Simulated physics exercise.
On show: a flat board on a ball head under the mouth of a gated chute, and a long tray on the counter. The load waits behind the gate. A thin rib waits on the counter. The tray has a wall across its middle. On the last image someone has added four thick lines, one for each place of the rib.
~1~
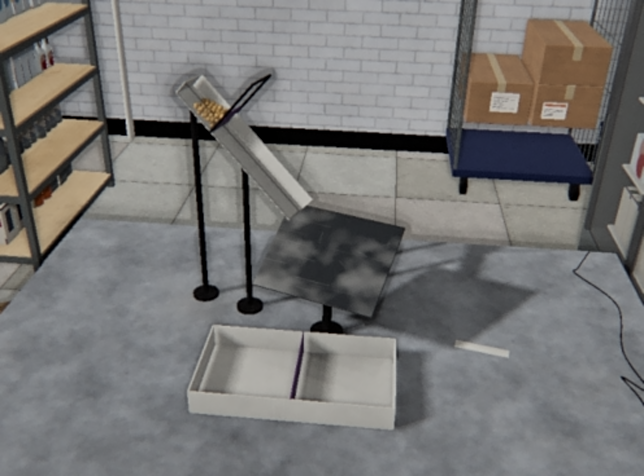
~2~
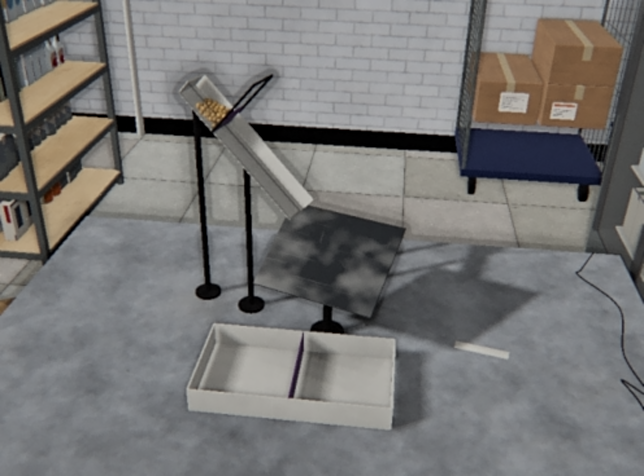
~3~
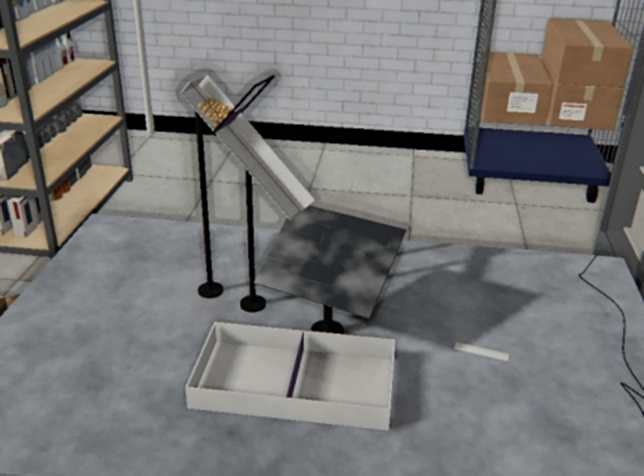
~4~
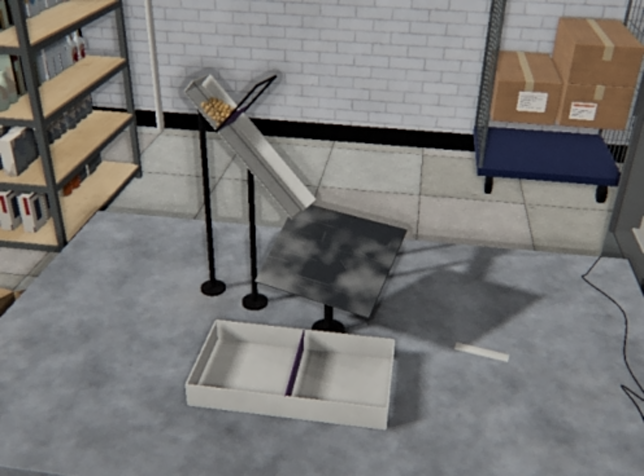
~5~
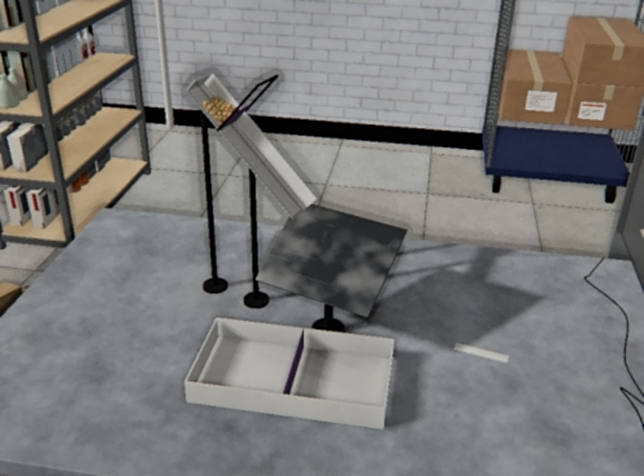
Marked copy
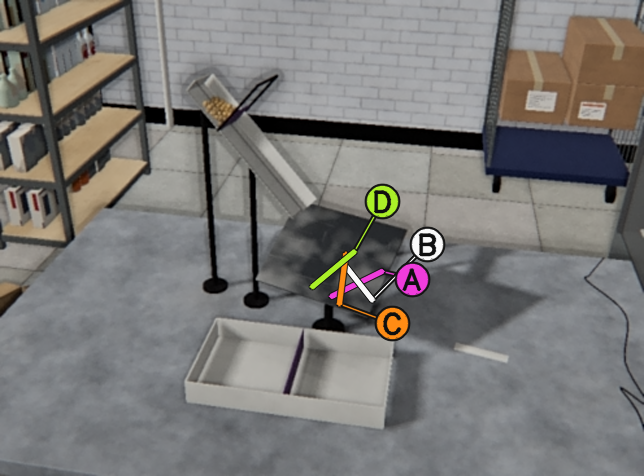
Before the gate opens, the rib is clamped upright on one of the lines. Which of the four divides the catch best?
Line A does it best.
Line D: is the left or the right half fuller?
The left half.
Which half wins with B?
More lands on the right.
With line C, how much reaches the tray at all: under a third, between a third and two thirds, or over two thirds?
Over two thirds.
On the marked copy, line A from (382, 271) to (331, 296); line B from (341, 261) to (372, 299); line C from (345, 254) to (339, 303); line D from (354, 251) to (312, 286).
For line A, of what is caught, roughly half in the left half, roughly half in the right.
For line B, of what is caught, roughly a quarter in the left half, the larger part in the right.
For line C, of what is caught, about a tenth in the left half, the larger part in the right.
For line D, of what is caught, the larger part in the left half, about a tenth in the right.
